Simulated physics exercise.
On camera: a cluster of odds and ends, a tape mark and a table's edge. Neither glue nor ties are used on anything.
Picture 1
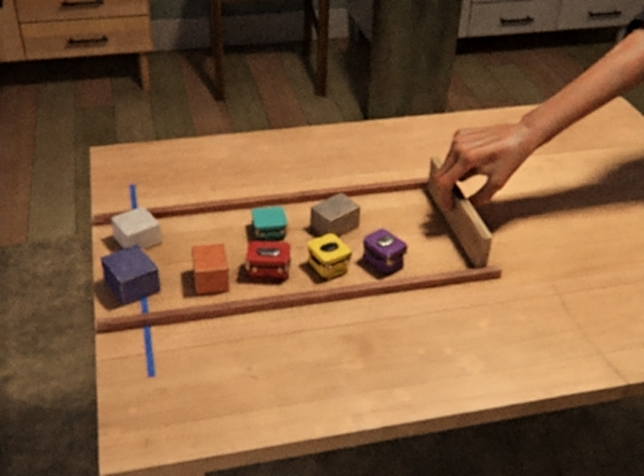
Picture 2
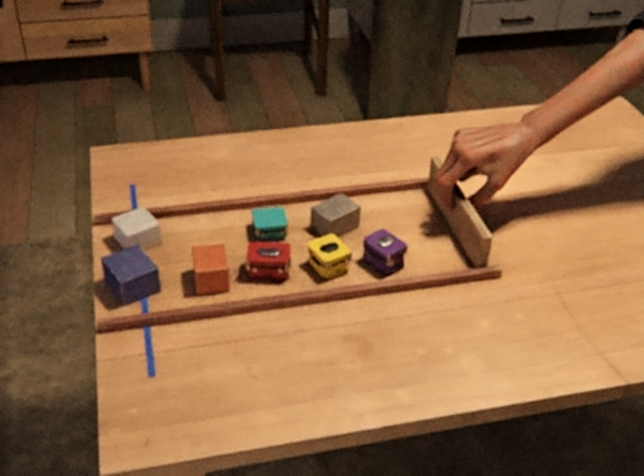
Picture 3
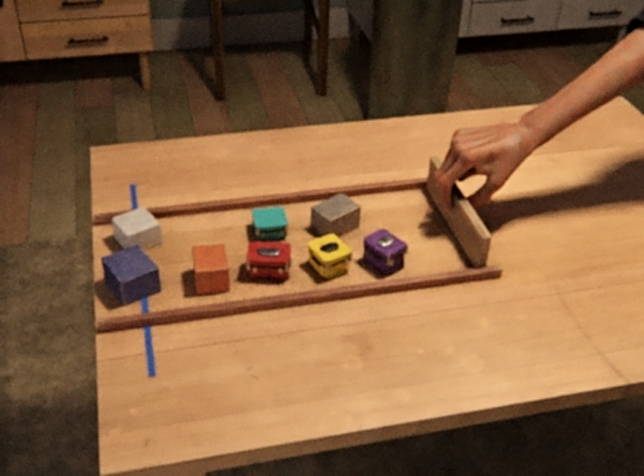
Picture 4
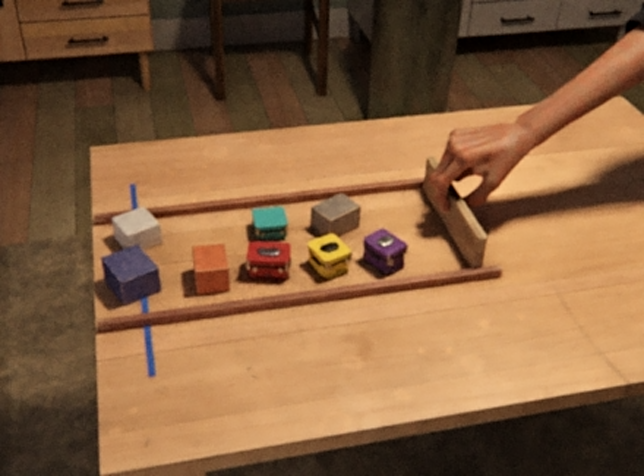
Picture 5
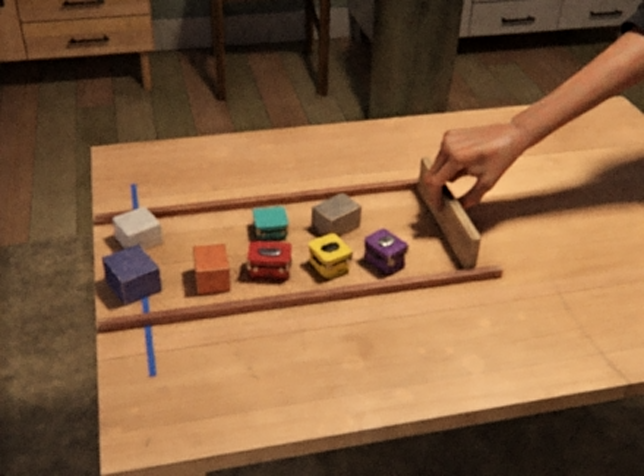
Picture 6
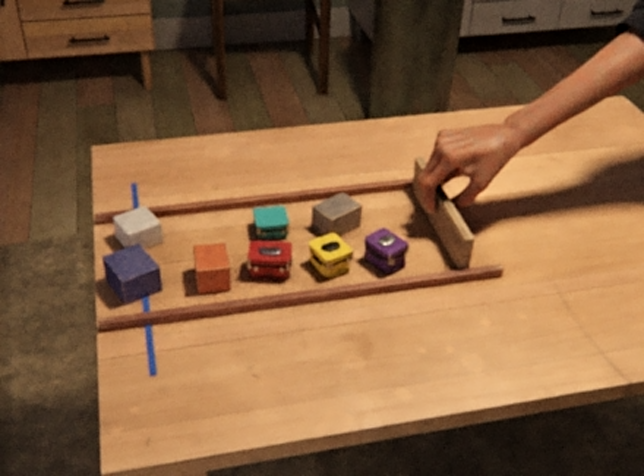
At first, a hand holds a wooden board upright at the right end of two rails on a table, with colourful blocks and small cases between them and blue tape at the left. Then the hand slides the board slightly left, while the blocks and cases stay practically still.
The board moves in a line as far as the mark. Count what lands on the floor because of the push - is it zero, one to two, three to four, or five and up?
The count is five and up.
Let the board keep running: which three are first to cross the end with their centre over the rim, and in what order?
The blue block, the orange block, then the white block.
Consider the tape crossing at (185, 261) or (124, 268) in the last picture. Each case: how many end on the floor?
Per try: 3; 6.
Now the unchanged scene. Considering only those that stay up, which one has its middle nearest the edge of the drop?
Yellow case.
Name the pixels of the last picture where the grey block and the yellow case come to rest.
The grey block finishes at (117, 236); the yellow case finishes at (97, 284).
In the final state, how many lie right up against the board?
Contact count: 2.
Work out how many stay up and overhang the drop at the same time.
1 in all.
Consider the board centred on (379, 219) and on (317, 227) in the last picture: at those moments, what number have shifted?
Respectively 1 and 6.
Soon after, none off yet; blue block at rest near (132, 274); white block at rest near (138, 230); orange block at rest near (212, 268).
After that, none off yet; blue block displaced about its own width near (90, 277); white block at rest near (138, 230); orange block displaced well along near (129, 279).
In the end, the number that fall off is five or more; gone, turquoise case, red case, orange block, white block and blue block.
